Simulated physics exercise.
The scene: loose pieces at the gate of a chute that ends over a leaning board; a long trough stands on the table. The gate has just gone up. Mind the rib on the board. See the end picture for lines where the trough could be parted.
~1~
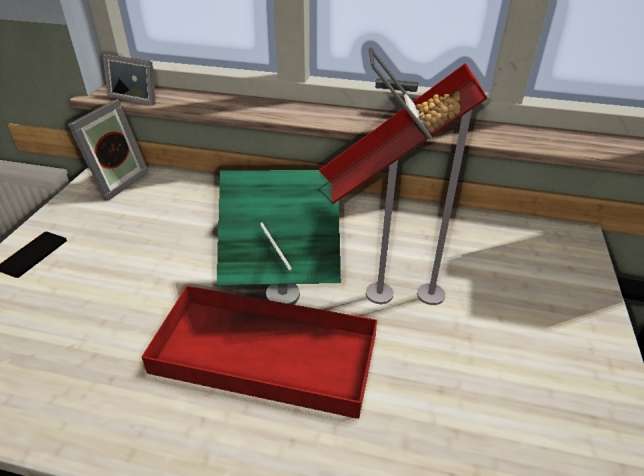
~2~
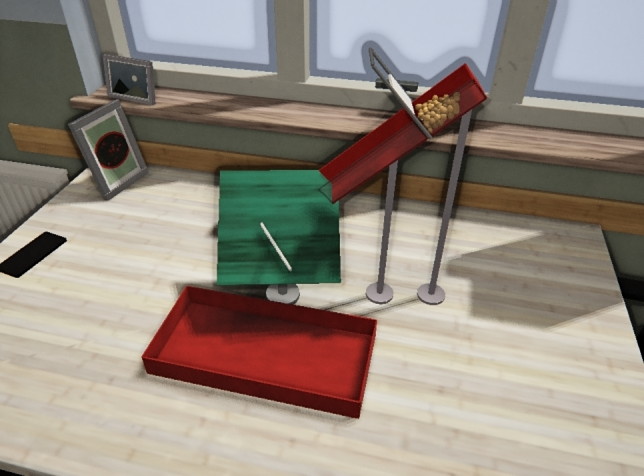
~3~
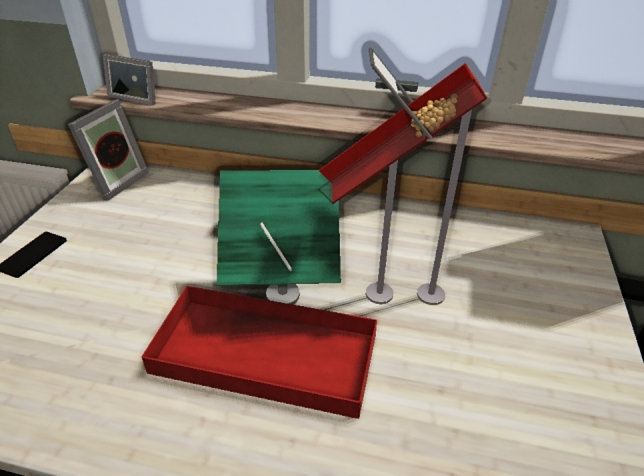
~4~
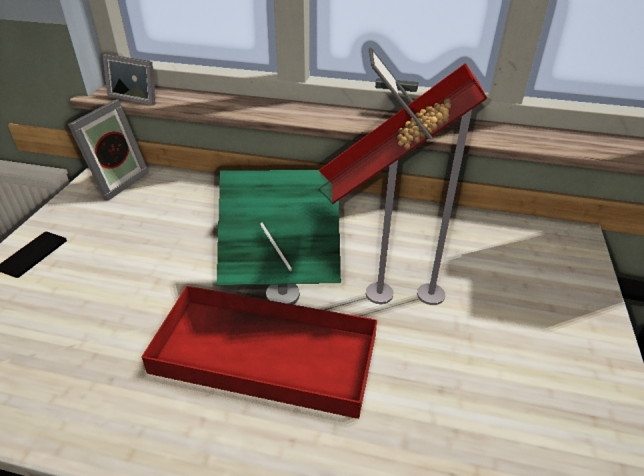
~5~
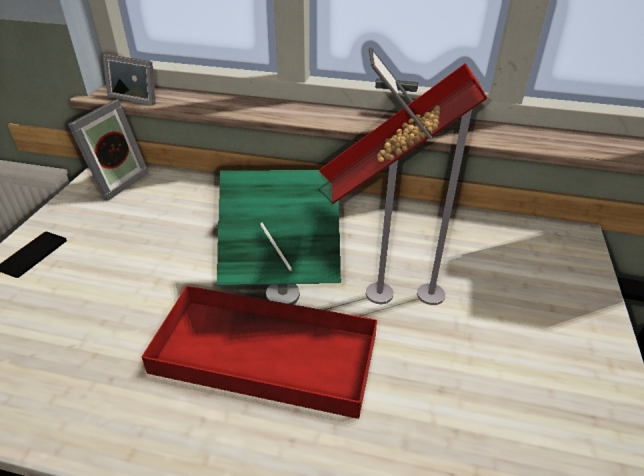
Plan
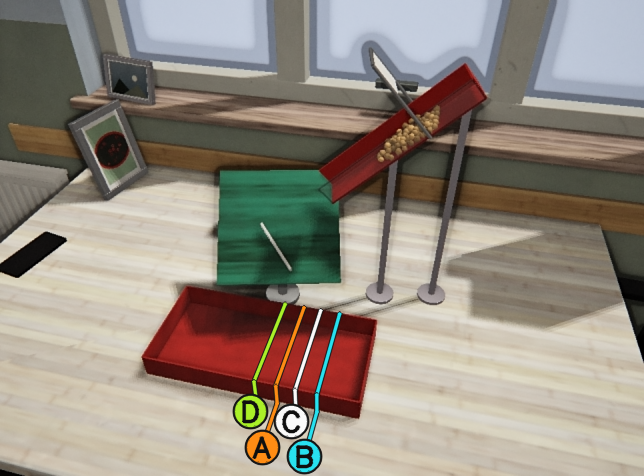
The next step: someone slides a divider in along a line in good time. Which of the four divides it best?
C beats the others.
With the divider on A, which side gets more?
Right.
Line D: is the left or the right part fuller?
More lands on the right.
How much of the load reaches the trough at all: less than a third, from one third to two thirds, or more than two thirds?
About that: More than two thirds.
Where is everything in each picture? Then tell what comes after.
Load behind the gate near (436, 110), dried chickpeas; lip of the chute near (333, 194), sloping fairly steeply, in the first frame.
Middle of the board near (279, 225), tilted fairly steeply; middle of its low edge near (279, 284); of its high edge near (279, 170), in the second frame.
Front corners of the trough near (142, 357) and (360, 402), empty; front of the load near (419, 134), in the third frame.
Middle of the load near (420, 123); its front near (401, 143), close to a quarter of the way to the lip; rib from (261, 223) to (291, 269), in the fourth frame.
Middle of the load near (406, 132); its front near (379, 158), close to half of the way to the lip, in the fifth frame.
On the marked copy, line A crosses the front rim at (276, 385); line B crosses the front rim at (317, 393); line C crosses the front rim at (295, 389); line D crosses the front rim at (254, 380).
Choosing A, of what is caught, a small share on the left of the divider, all but a few on the right.
Choosing B, of what is caught, all but a few on the left of the divider, a small share on the right.
Choosing C, of what is caught, close to half on the left of the divider, close to half on the right.
Choosing D, of what is caught, a small share on the left of the divider, all but a few on the right.
